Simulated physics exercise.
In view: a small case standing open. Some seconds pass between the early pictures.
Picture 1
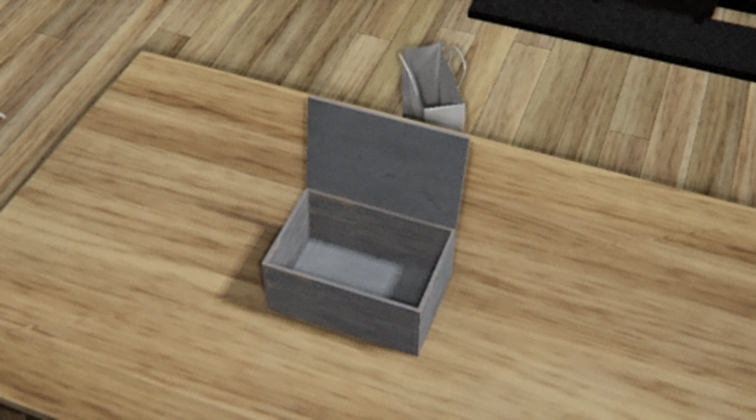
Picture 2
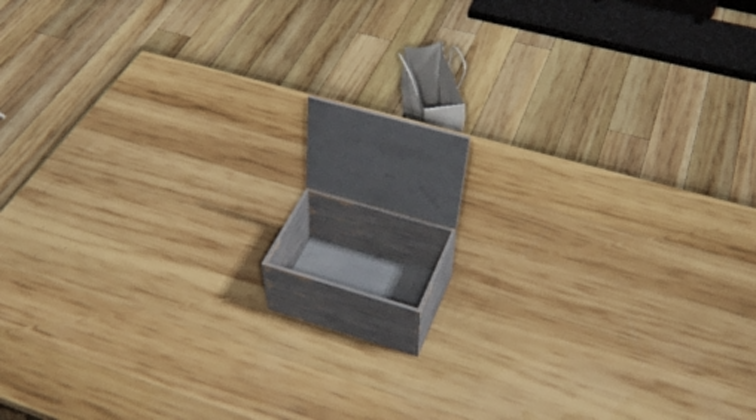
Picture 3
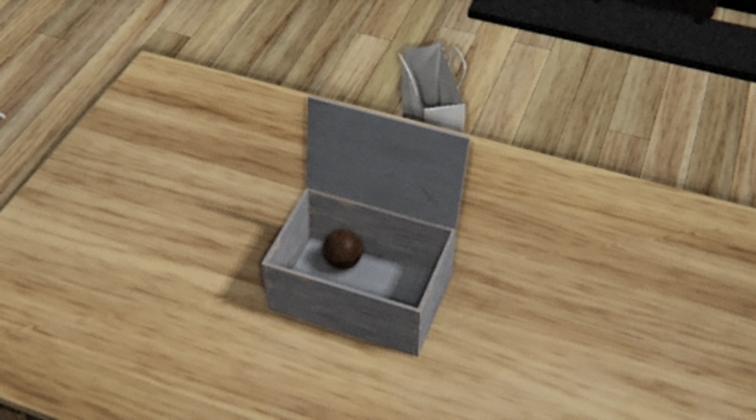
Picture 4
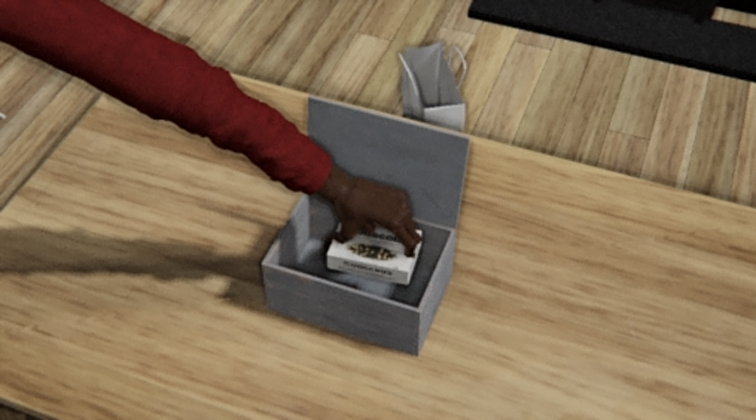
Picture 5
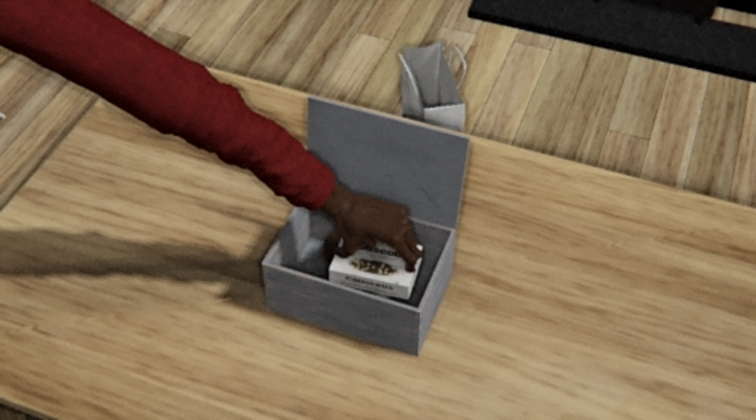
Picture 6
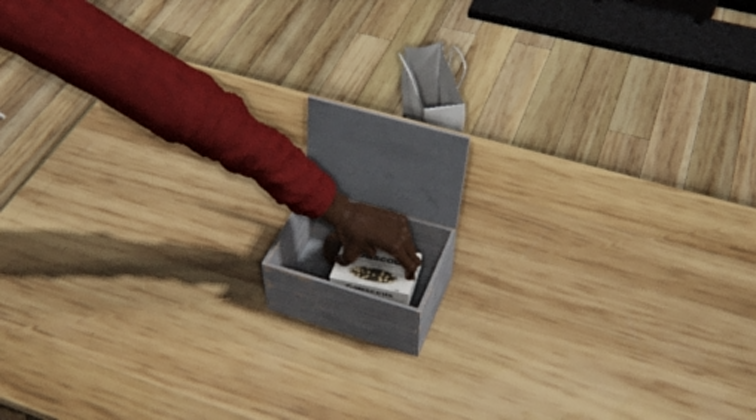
In the video, an open gray box sits empty on a wooden table, then a brown ball is seen inside it; later, a red-sleeved arm holds a white packet inside the box and lowers it slightly.
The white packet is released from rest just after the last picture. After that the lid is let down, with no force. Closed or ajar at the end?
Here the lid shuts flat.
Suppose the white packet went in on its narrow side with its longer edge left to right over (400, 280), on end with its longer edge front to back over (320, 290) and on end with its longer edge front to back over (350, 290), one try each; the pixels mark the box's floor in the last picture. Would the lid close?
First try: It sits on the rim; second try: It is held up; third try: It stays ajar.
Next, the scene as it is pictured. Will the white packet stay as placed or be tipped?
The white packet keeps its pose.
Then, 0.90 s past the last view, lid starting down; white packet displaced a little near (378, 302).
Then, 1.60 s past the last view, lid 60° above the rim; white packet displaced a little near (378, 302); brown ball displaced a little.
Then, 2.10 s past the last view, lid 22° above the rim; white packet displaced a little near (378, 302); brown ball displaced a little.
Finally, lid shut; moved from the start, white packet; brown ball still in place. Final places as the last picture's camera would see them, white packet near (378, 302).
